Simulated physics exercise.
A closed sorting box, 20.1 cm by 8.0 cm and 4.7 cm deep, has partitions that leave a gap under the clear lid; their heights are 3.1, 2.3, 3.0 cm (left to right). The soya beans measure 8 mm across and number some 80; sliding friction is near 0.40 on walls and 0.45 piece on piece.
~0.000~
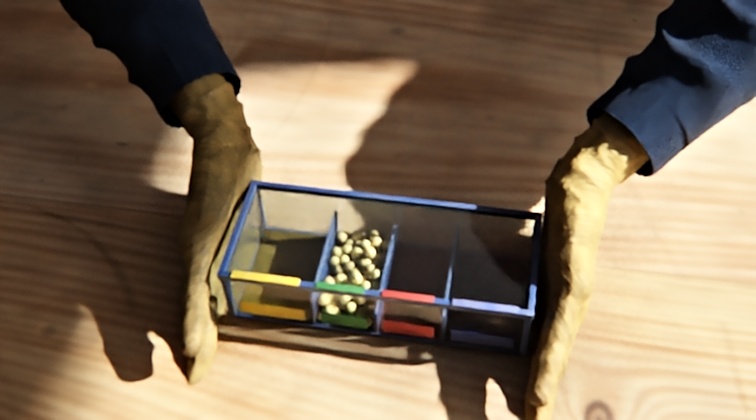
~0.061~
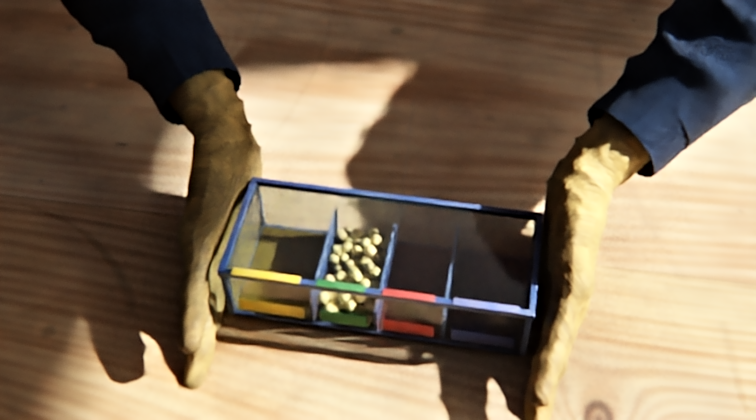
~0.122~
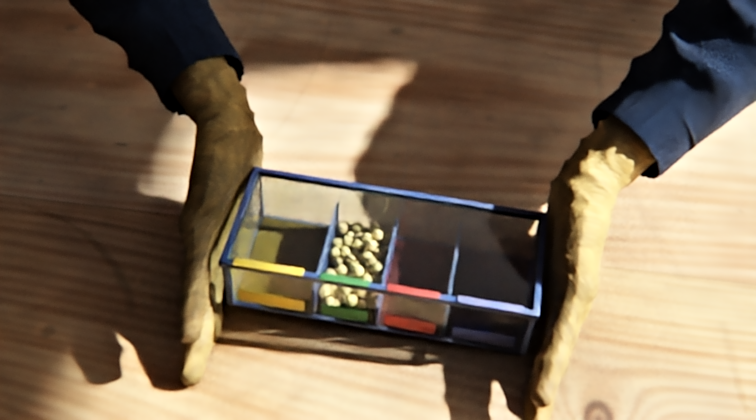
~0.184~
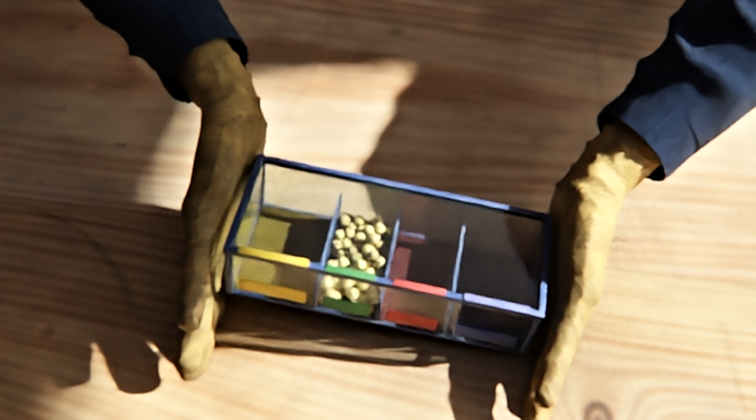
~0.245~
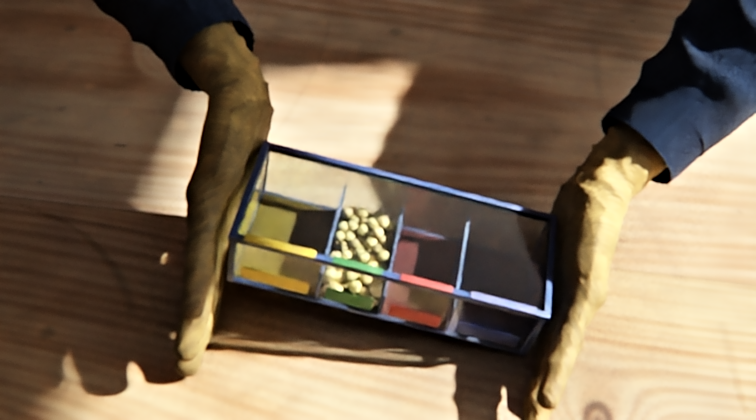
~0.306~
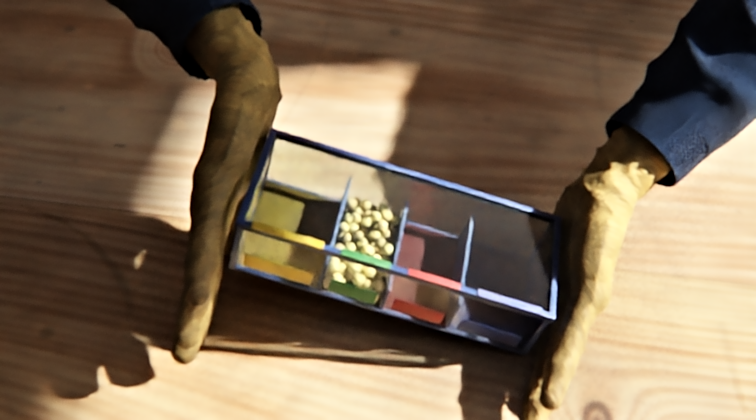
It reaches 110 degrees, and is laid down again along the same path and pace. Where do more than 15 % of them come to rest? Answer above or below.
Red below, blue above, green below, yellow below.
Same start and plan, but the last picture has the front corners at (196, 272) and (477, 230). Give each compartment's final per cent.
Red 0; blue 0; green 50; yellow 50.
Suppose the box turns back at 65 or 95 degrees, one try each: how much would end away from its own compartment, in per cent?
About 5 and 80 per cent.
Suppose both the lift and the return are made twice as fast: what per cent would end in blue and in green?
Blue 100, green 0.
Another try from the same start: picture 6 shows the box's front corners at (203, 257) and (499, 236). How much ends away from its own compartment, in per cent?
It would be near 55 per cent.
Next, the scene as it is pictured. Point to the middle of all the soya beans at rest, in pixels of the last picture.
Around (500, 292).
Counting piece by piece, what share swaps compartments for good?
Some 100 per cent.
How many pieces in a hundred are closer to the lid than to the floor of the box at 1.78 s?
Roughly 90 per cent.
After 1.78 s, tilt 110 degrees; red 25 %, blue 60 %, green 20 %.
After 2.77 s, tilt 50 degrees; red 5 %, blue 95 %.
After 3.74 s, tilt 0 degrees; red 5 %, blue 95 %.
By 4.4 s all is still; red 5 %, blue 95 %, green 0 %, yellow 0 %.
